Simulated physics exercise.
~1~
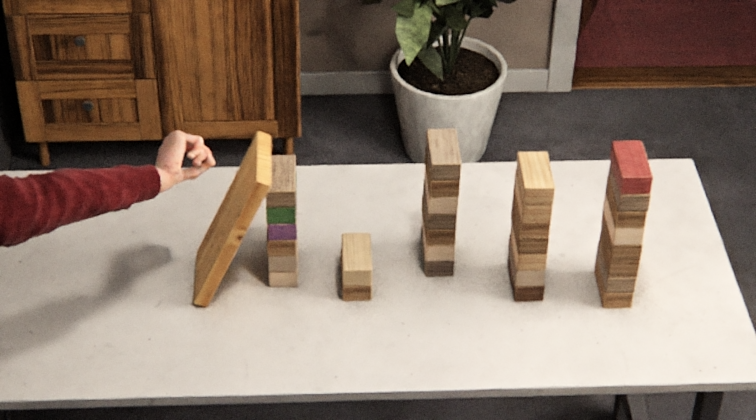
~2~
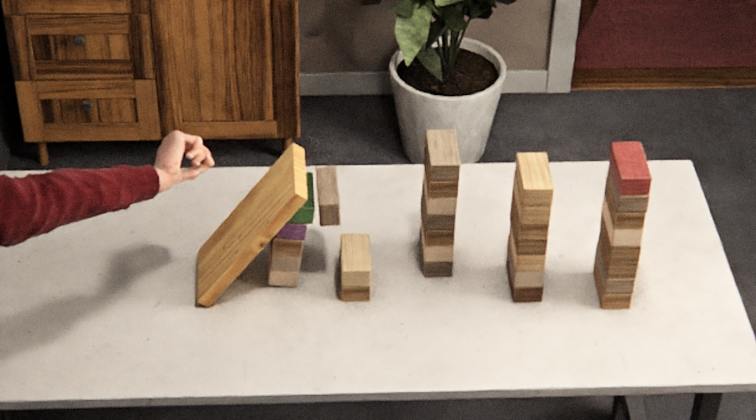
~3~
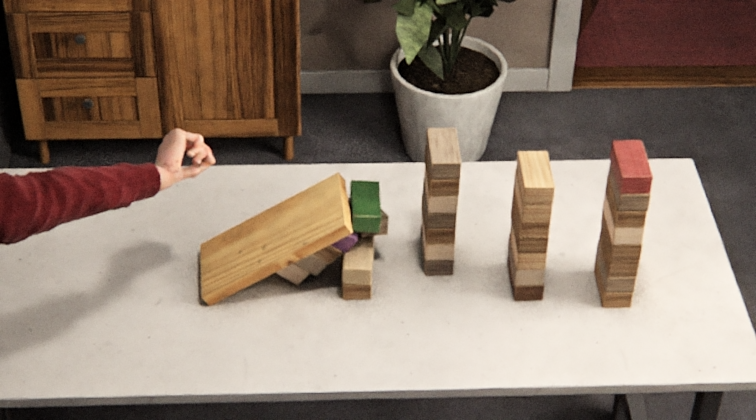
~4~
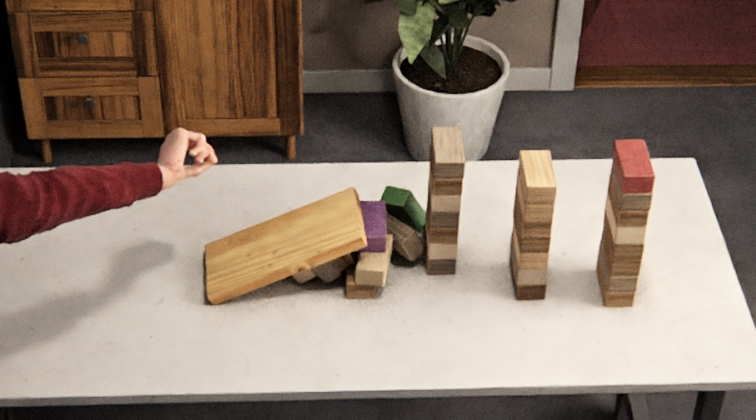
Wooden board tipping right beside a still hand, toppling the nearest block stack against the next, while three farther towers stay standing.
